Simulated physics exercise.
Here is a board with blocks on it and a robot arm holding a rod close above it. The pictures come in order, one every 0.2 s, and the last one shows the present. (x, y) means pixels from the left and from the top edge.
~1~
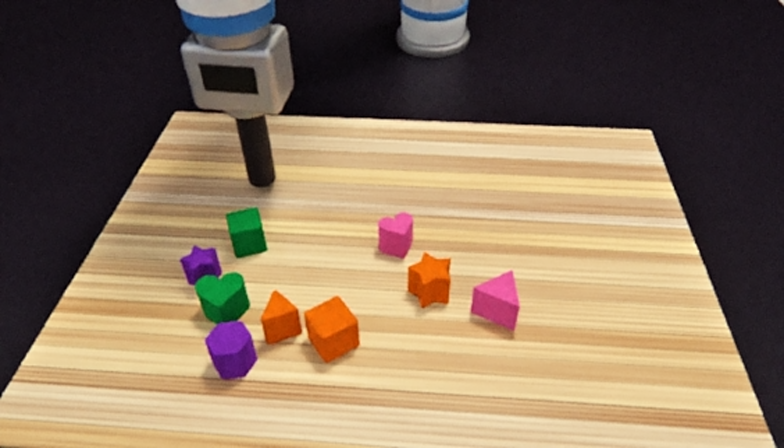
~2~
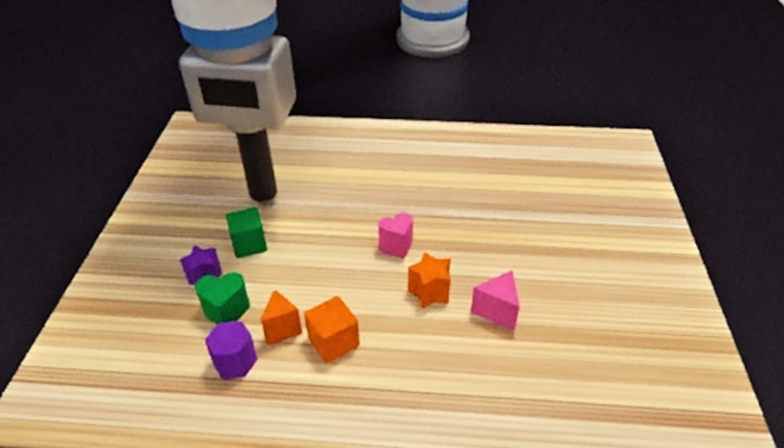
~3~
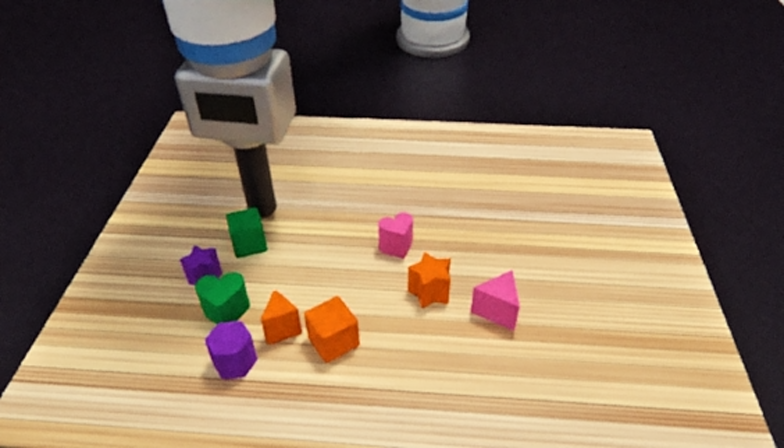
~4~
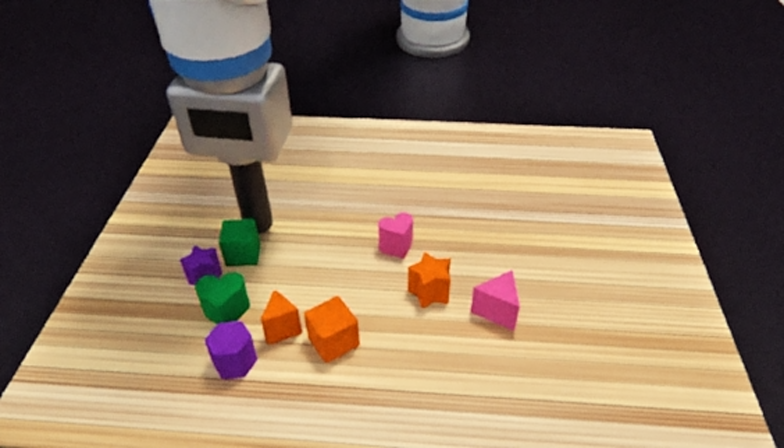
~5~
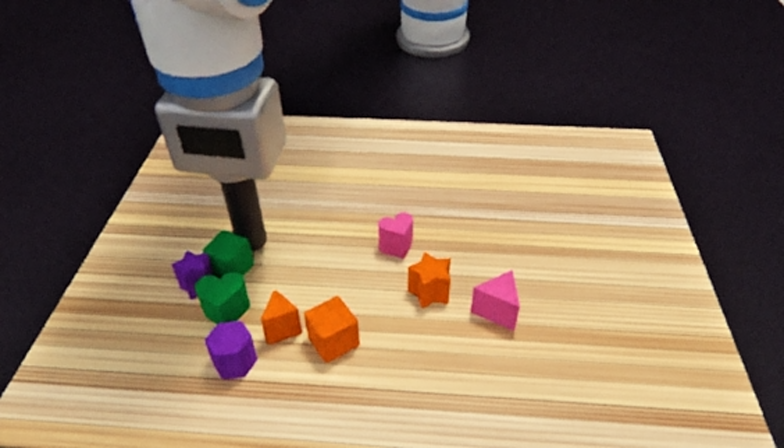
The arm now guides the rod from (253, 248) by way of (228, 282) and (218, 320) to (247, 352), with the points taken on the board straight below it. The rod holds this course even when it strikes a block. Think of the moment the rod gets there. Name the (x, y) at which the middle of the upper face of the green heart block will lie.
By then it is at (259, 350).
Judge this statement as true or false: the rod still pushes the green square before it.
False - the claim does not hold.
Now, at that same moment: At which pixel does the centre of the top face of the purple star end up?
That would be at about pixel (135, 289).
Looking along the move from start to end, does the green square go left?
No, that is not how it ends up.
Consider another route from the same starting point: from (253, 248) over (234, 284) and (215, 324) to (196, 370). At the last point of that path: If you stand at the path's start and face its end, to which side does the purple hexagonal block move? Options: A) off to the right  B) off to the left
The answer is B.
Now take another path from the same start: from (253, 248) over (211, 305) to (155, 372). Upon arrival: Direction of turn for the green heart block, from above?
Turns anticlockwise.
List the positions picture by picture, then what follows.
In the first frame, lower end of the rod at (262, 179), tops of blocks, purple star at (199, 256), green heart block at (219, 287), green square at (243, 219), purple hexagonal block at (228, 337).
In the second frame, rod at (263, 193), blocks as before.
In the third frame, rod at (262, 208), blocks as before.
In the fourth frame, rod at (258, 224), green square at (237, 230).
In the fifth frame, rod at (252, 241), purple star at (191, 261), green heart block at (219, 287), green square at (225, 244), purple hexagonal block at (228, 337).
On the path given first. One third of the way, rod at (226, 275); purple star at (150, 284); green square at (188, 272), turned 35° clockwise.
Two thirds of the way, rod at (217, 314); purple star at (135, 289); green heart block at (226, 317), turned 30° anticlockwise; green square at (172, 281), turned 55° clockwise; purple hexagonal block at (231, 353), turned 20° clockwise.
At the end, rod at (245, 345); purple star at (135, 289); green heart block at (259, 350), turned 30° anticlockwise; green square at (172, 281), turned 55° clockwise; purple hexagonal block at (237, 386), turned 85° clockwise.
